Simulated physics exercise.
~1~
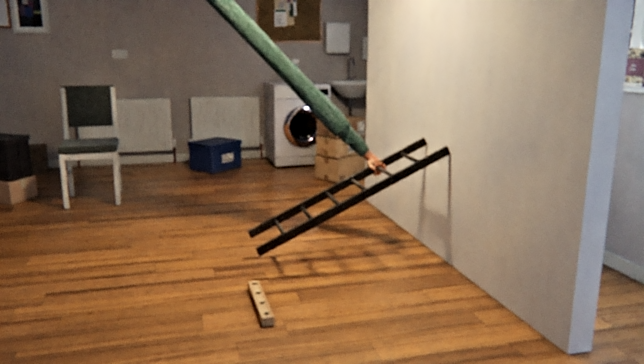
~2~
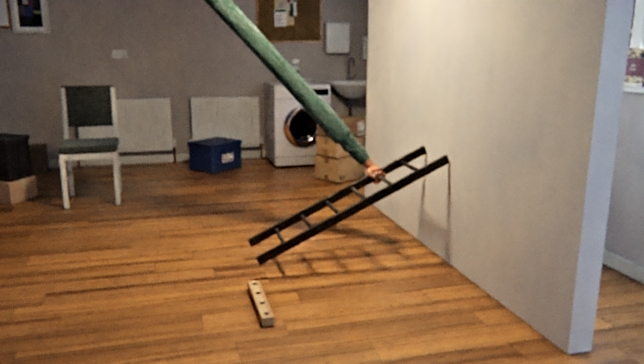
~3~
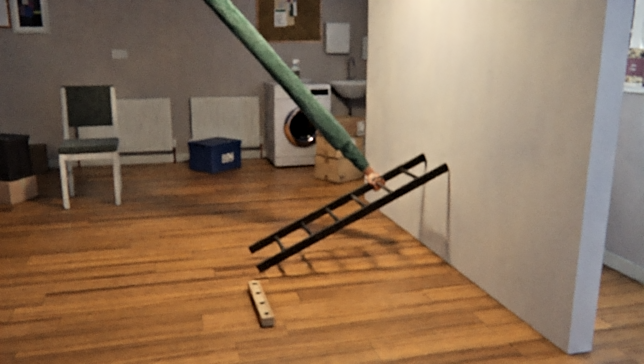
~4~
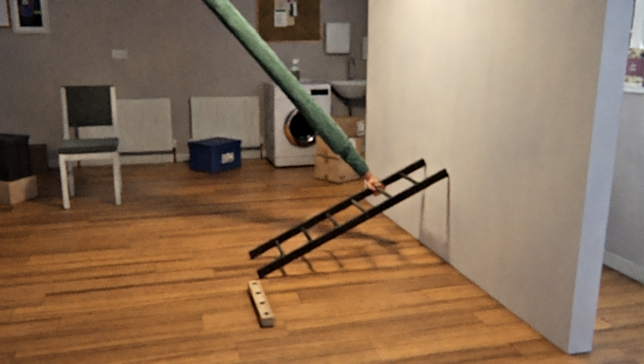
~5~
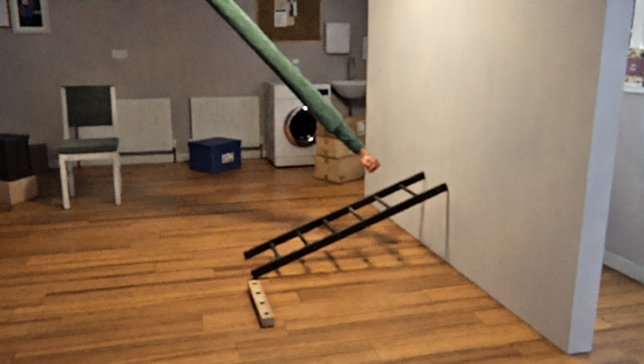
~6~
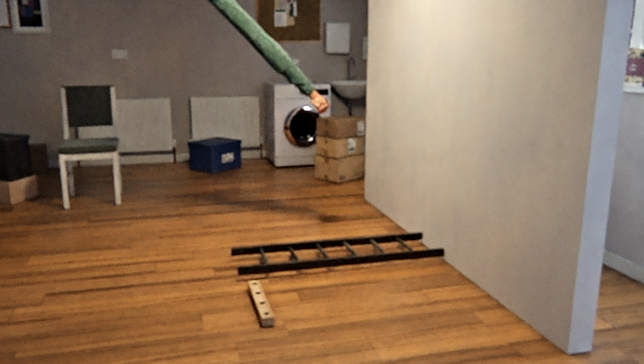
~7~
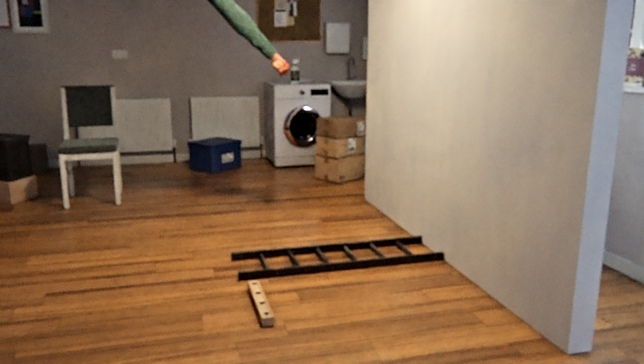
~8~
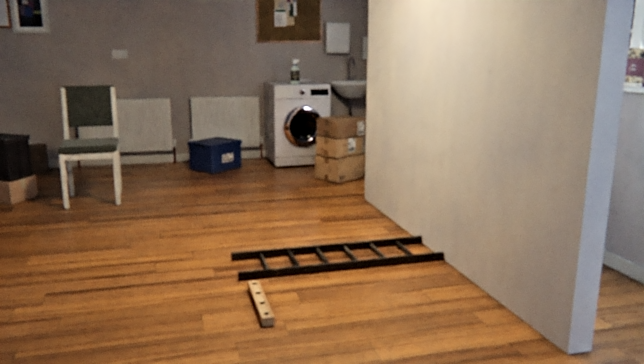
Black ladder-like gate being lowered against a wall by a hand, then slipping down flat beside a batten once released.
